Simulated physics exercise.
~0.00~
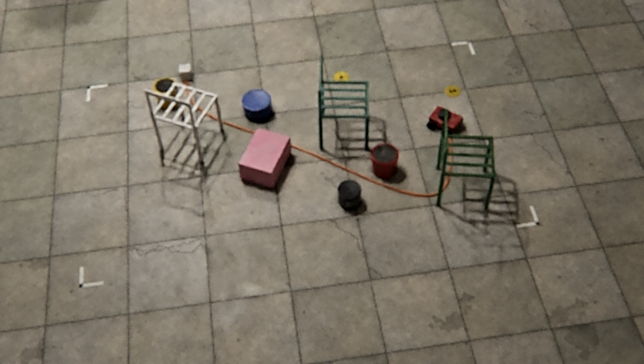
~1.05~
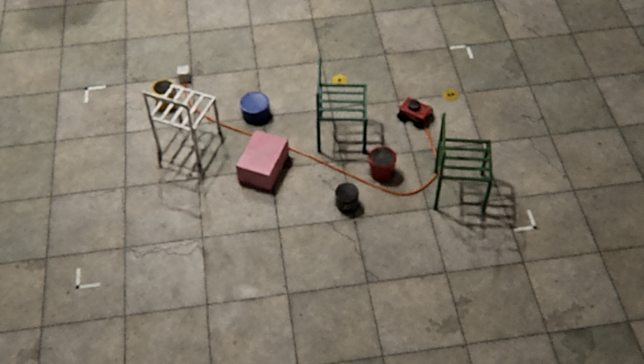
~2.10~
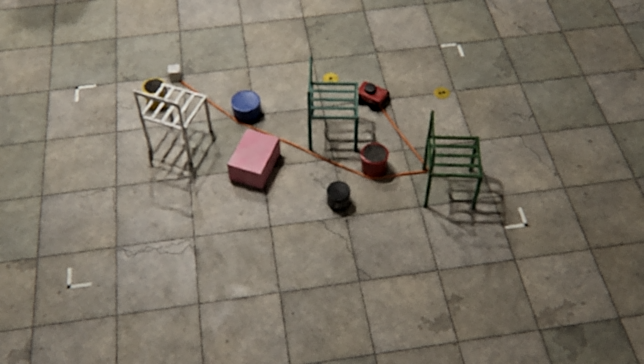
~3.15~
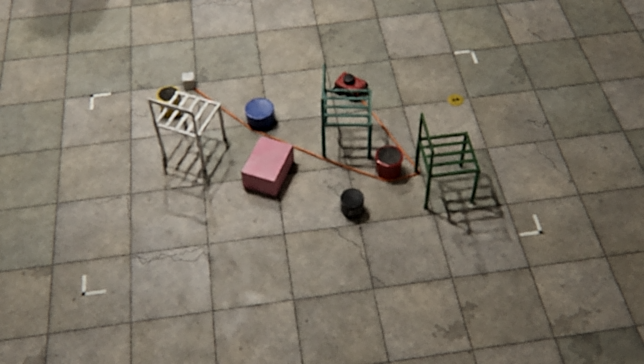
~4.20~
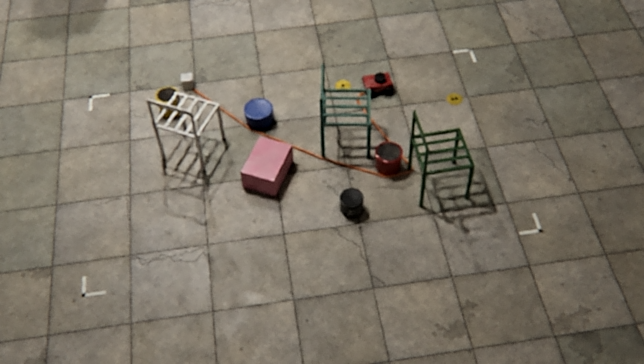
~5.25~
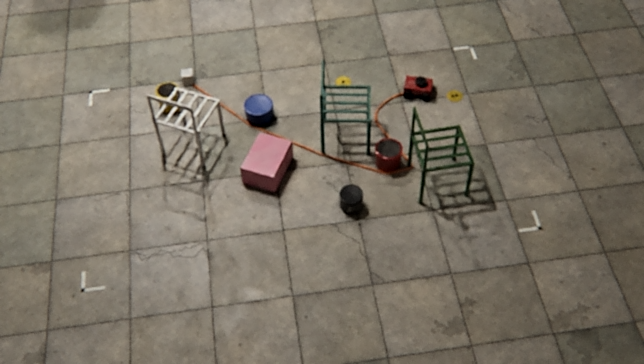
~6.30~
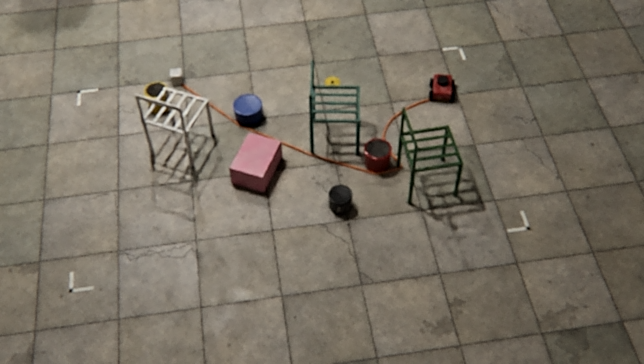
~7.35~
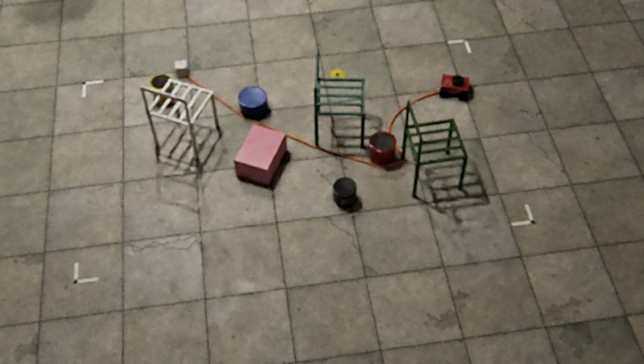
A small red cart trailing an orange lead crawls across a grey tiled floor, seen from high above in a slightly swaying view. The lead winds from beside a white chair frame and yellow pot at left, past a blue bucket, pink crate and black bucket, to a teal chair, red pot and green chair. The cart moves left and up from beside the green chair, passing behind the teal one, while the green chair is dragged leftward. It then turns back right and stops at upper right, the green chair left shifted nearer the red pot.
